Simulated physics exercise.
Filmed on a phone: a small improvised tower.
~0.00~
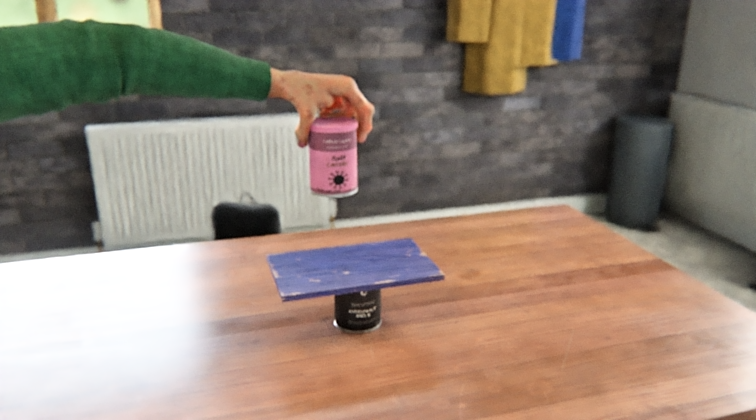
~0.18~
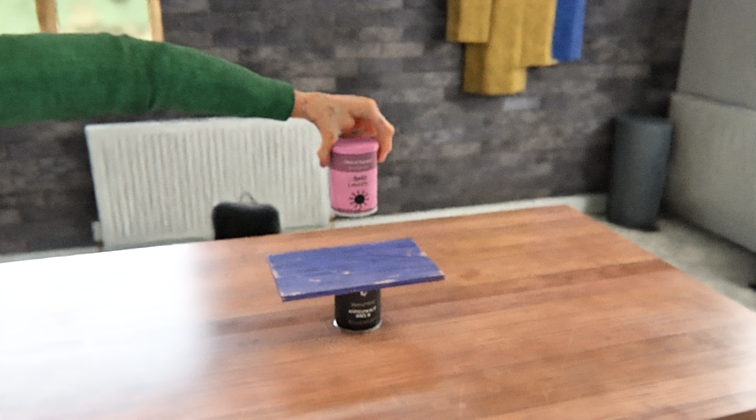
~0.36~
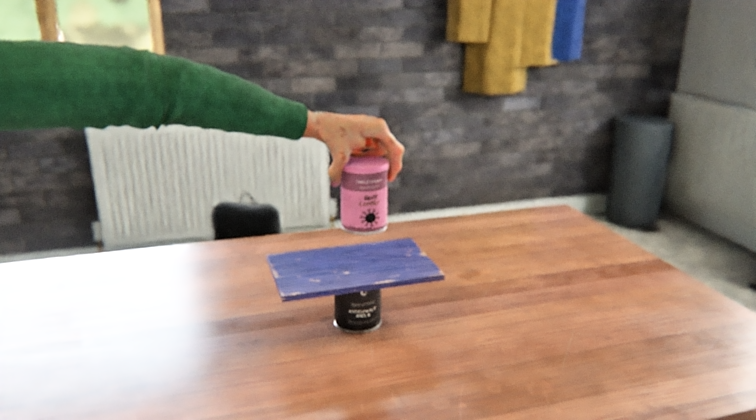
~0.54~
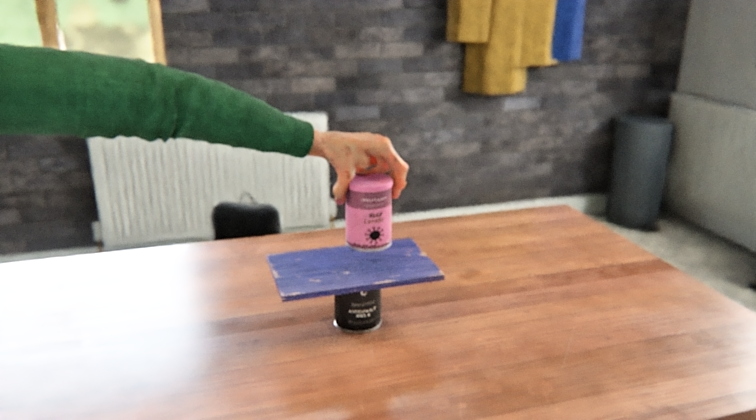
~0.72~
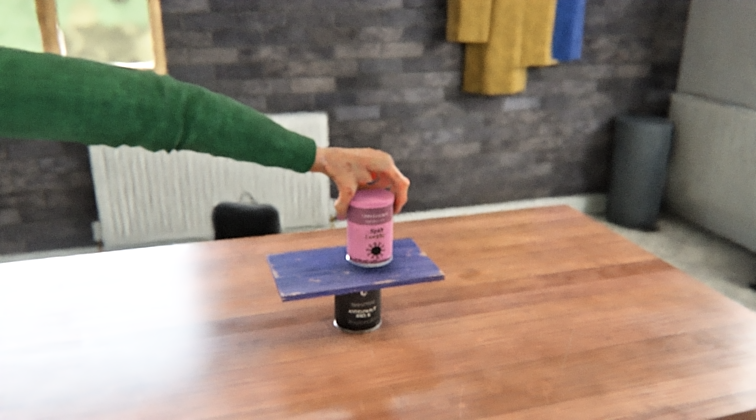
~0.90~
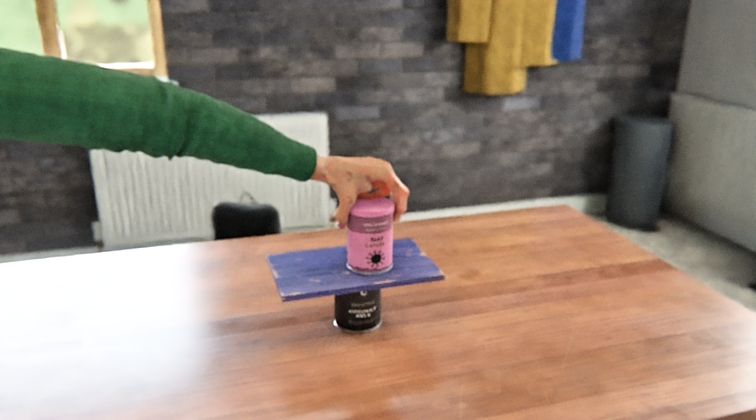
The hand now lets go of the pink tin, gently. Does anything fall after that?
In the end the stack stays up.
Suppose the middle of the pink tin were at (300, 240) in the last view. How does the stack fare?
Then it loses its balance.
Around 1.10 s, nothing moves.
Around 1.40 s, pink tin resting near (370, 236).
Finally (2.0 s), all 3 still in place. Final places as the last picture's camera would see them, pink tin near (370, 236). The stack keeps its balance.
